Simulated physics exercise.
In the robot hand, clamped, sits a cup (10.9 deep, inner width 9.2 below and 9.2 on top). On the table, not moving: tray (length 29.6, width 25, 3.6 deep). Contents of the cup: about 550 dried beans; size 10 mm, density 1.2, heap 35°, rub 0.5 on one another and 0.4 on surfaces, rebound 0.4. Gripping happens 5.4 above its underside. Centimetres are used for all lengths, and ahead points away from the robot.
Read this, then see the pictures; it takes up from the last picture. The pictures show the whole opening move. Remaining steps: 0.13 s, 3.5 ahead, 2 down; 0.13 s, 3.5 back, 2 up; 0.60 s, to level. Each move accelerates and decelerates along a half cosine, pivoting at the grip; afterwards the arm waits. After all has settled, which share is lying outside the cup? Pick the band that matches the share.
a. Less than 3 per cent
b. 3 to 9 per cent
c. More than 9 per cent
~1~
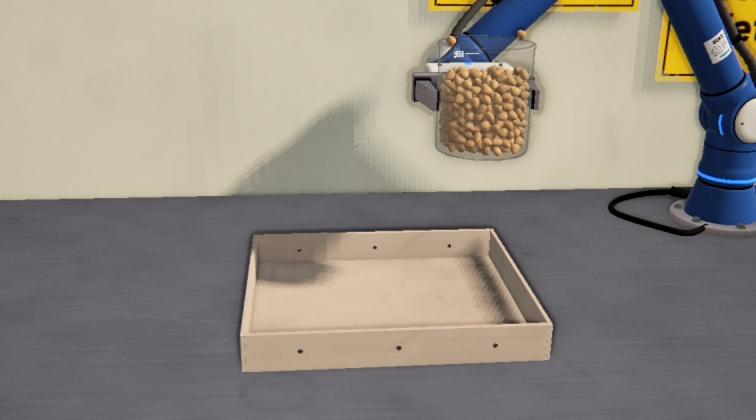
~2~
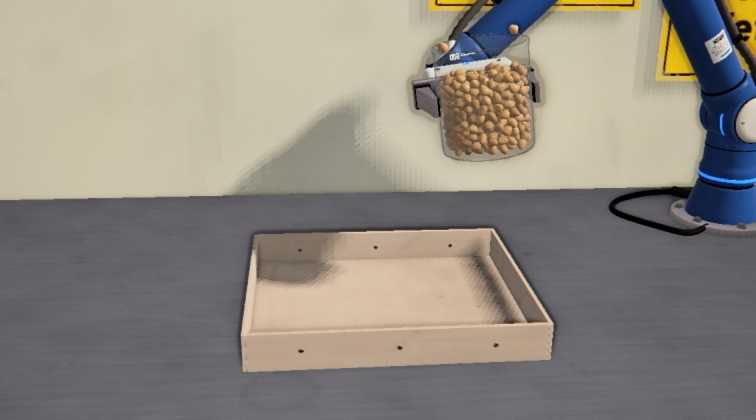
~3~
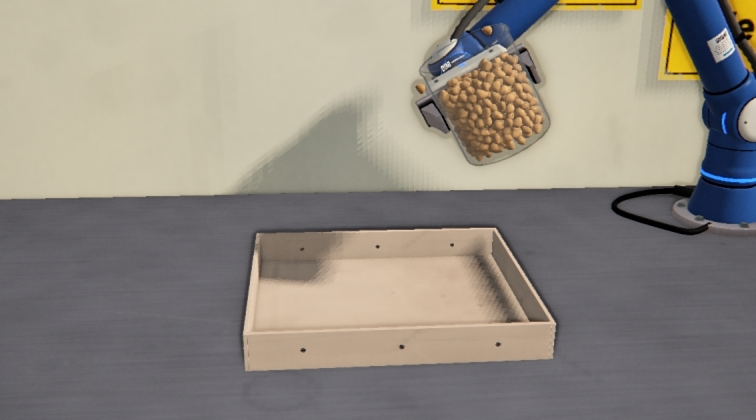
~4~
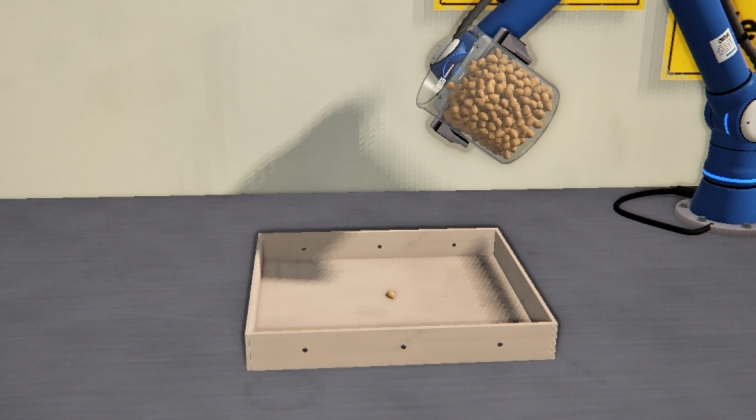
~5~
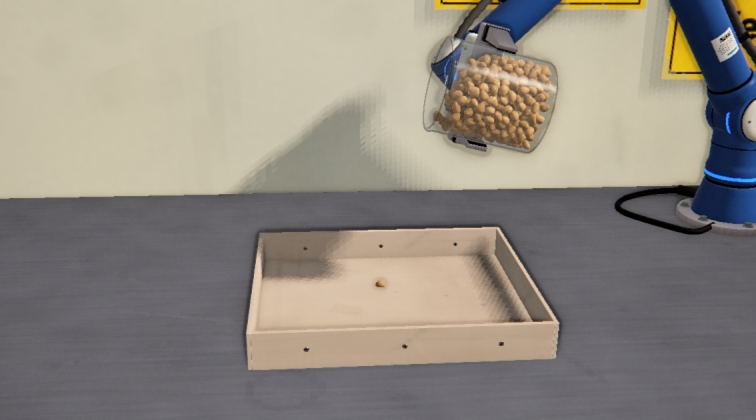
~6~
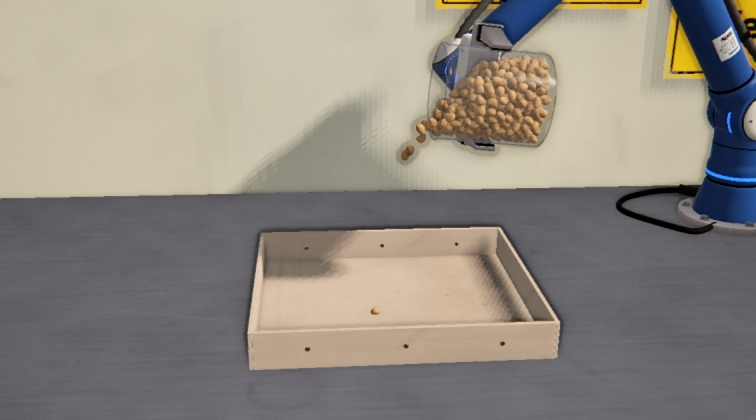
Answer: C.
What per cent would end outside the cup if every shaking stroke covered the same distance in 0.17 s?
Around 15 percent.
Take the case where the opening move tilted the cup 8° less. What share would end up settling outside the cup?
Around 15 in a hundred, I'd say.
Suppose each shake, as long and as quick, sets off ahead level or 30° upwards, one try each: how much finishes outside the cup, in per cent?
Estimates, in order: 35 % then 40 %.
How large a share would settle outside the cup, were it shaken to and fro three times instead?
40 %.
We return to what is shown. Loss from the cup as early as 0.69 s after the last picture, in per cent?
About 25 in a hundred parts are out.
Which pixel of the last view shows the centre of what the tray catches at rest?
Approximately (351, 297) in pixels.
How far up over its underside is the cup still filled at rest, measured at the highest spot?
Around 9.5 cm up.
Then, 0.34 s after the last picture, tilted 80° forward, highest piece 25 above the table; 436 in the cup, 54 in the tray, 58 in flight or on a rim.
Then, 0.69 s after the last picture, tilted 16° forward, highest piece 28 above the table; 422 in the cup, 124 in the tray, 2 in flight or on a rim.
Then, 1.06 s after the last picture, level, highest piece 27 above the table; 422 in the cup, 126 in the tray.
Then, 2.11 s after the last picture, level, highest piece 27 above the table; 422 in the cup, 126 in the tray.
Final count, 422 in the cup, 126 in the tray. That is 23 % outside the cup.
